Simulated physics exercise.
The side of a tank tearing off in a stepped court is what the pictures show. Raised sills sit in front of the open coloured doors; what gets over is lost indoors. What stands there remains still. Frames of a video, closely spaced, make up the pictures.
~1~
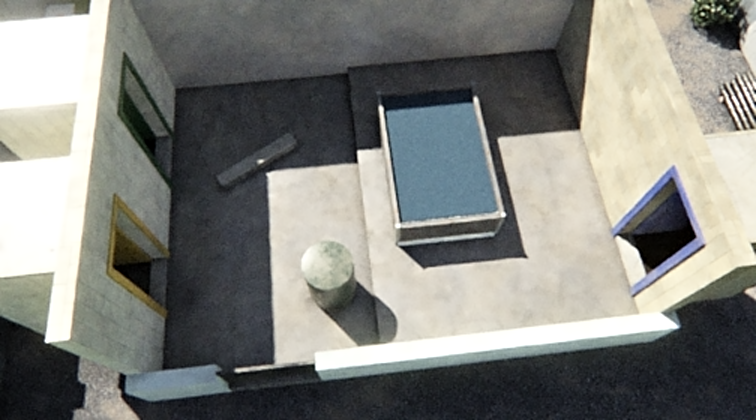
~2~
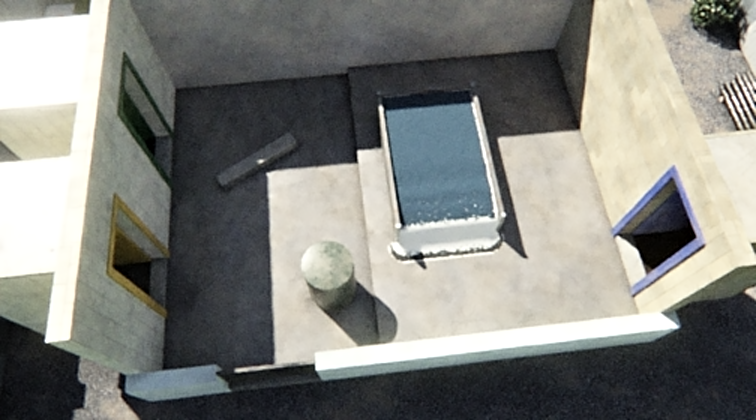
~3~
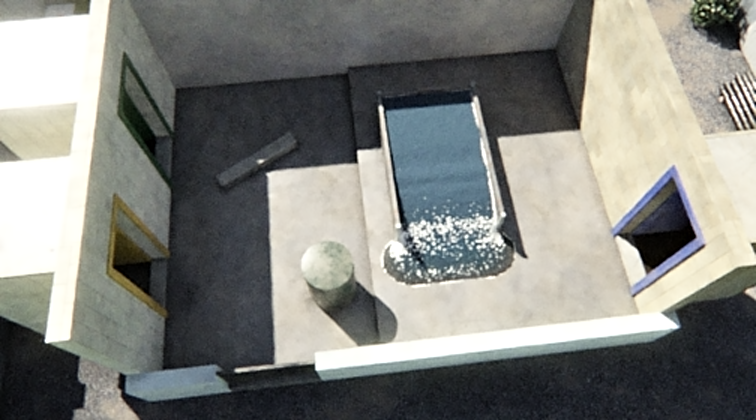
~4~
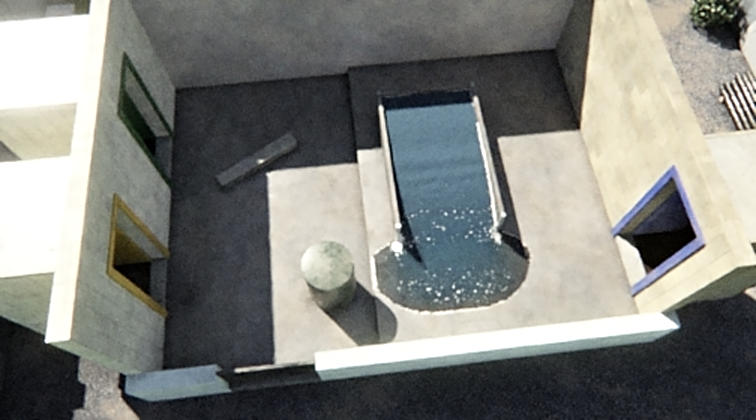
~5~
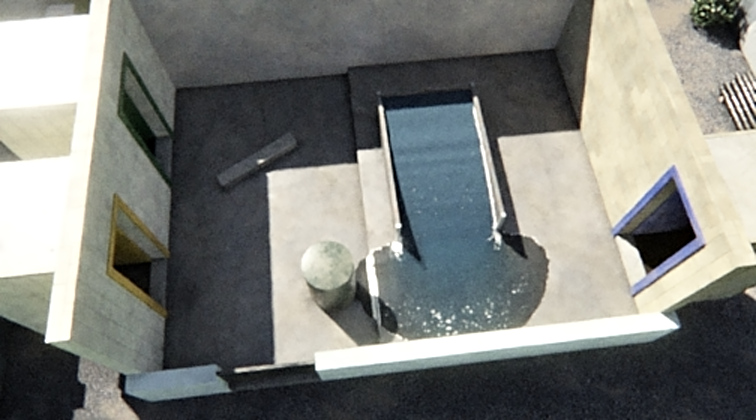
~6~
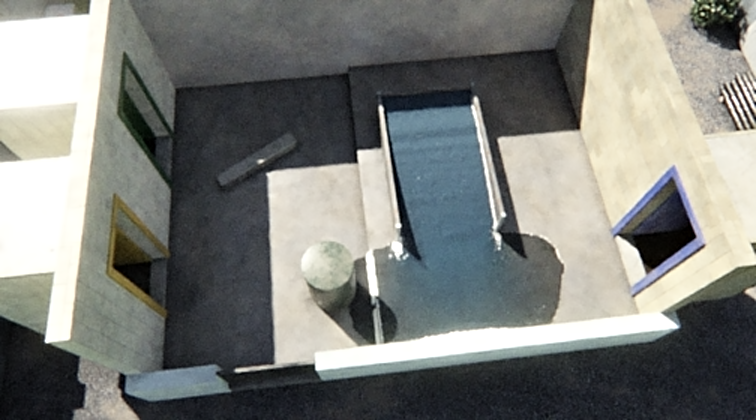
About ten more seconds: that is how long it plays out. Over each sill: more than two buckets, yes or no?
Green door: No, not more; blue door: Yes, more; yellow door: Yes, more.
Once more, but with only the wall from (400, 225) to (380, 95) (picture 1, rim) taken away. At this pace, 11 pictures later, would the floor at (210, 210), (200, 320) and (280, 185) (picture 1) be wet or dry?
Respectively: Drenched, drenched and drenched.
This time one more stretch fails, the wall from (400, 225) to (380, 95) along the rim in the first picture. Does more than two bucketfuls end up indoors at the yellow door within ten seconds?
Door yellow: It goes beyond the limit.
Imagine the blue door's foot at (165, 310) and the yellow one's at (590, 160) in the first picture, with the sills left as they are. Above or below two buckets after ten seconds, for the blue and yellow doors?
Blue: Exceeds the limit; yellow: Falls short.
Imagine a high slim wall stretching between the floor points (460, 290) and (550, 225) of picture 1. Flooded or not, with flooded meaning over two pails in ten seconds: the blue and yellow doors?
In that case the blue door stays short and the yellow door tops the limit.
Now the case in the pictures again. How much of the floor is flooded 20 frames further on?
Around 45 percent.
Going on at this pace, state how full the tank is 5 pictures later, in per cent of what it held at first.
I'd put it at some 62 per cent.
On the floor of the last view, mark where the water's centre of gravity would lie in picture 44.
Around pixel (411, 216).
A moment on, water covers 20 % of the floor; the green door not reached, the blue door not reached, the yellow door not reached.
Next, water covers 25 % of the floor; the green door not reached, the blue door wet at the sill, nothing in, the yellow door not reached.
Then, water covers 45 % of the floor; the green door not reached, the blue door over two buckets in, the yellow door under two buckets in.
Later, water covers 80 % of the floor; the green door wet at the sill, nothing in, the blue door far over two buckets in, the yellow door over two buckets in.
In the end, water covers 95 % of the floor; the green door wet at the sill, nothing in, the blue door far over two buckets in, the yellow door over two buckets in.
